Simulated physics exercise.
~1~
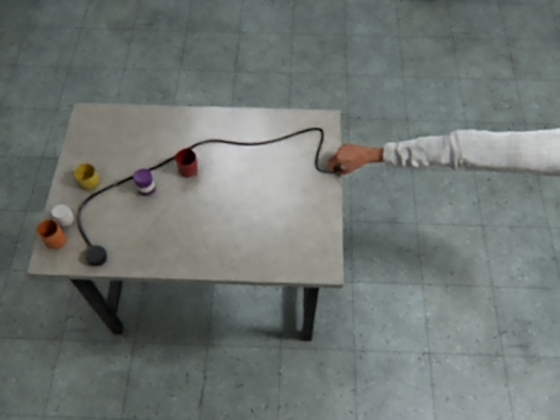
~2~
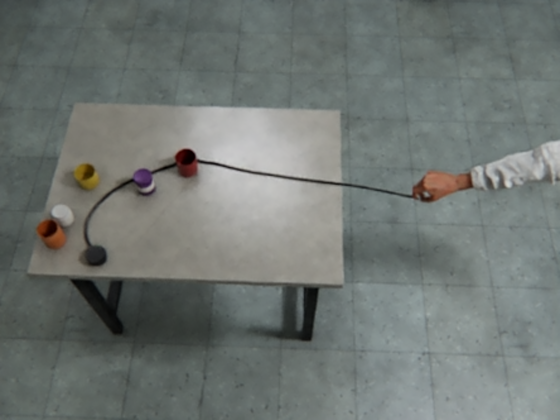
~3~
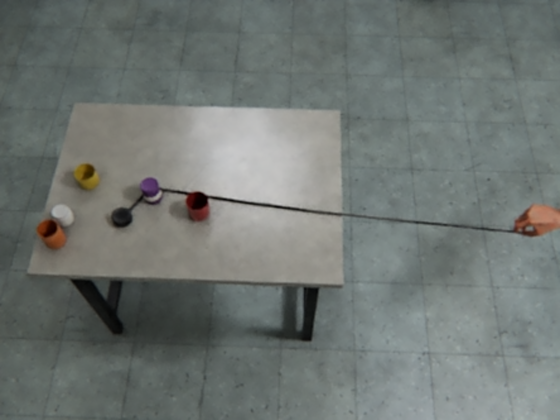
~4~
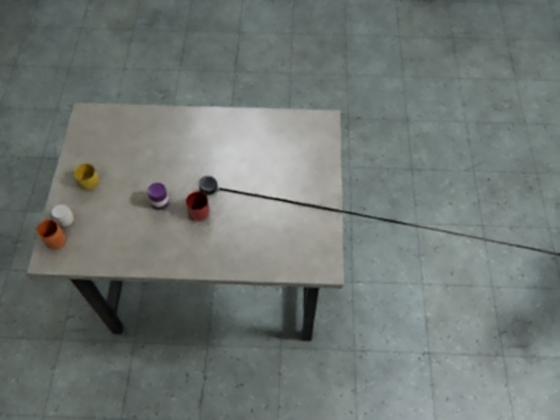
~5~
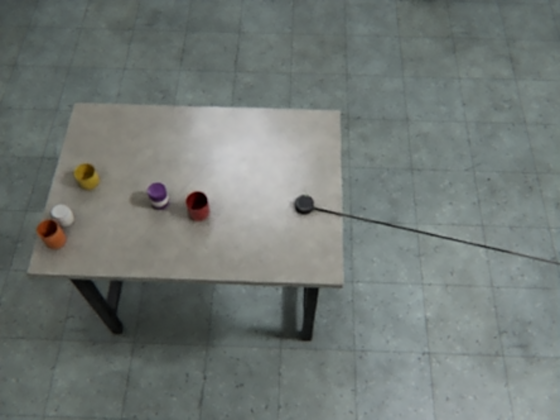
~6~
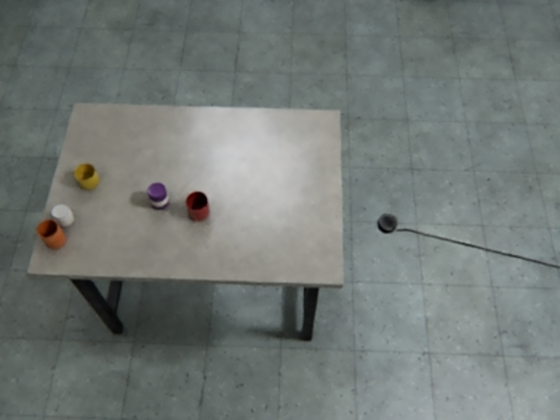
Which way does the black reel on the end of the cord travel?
The black reel moves to the right, across the table and off its right-hand edge, as the cord is pulled.
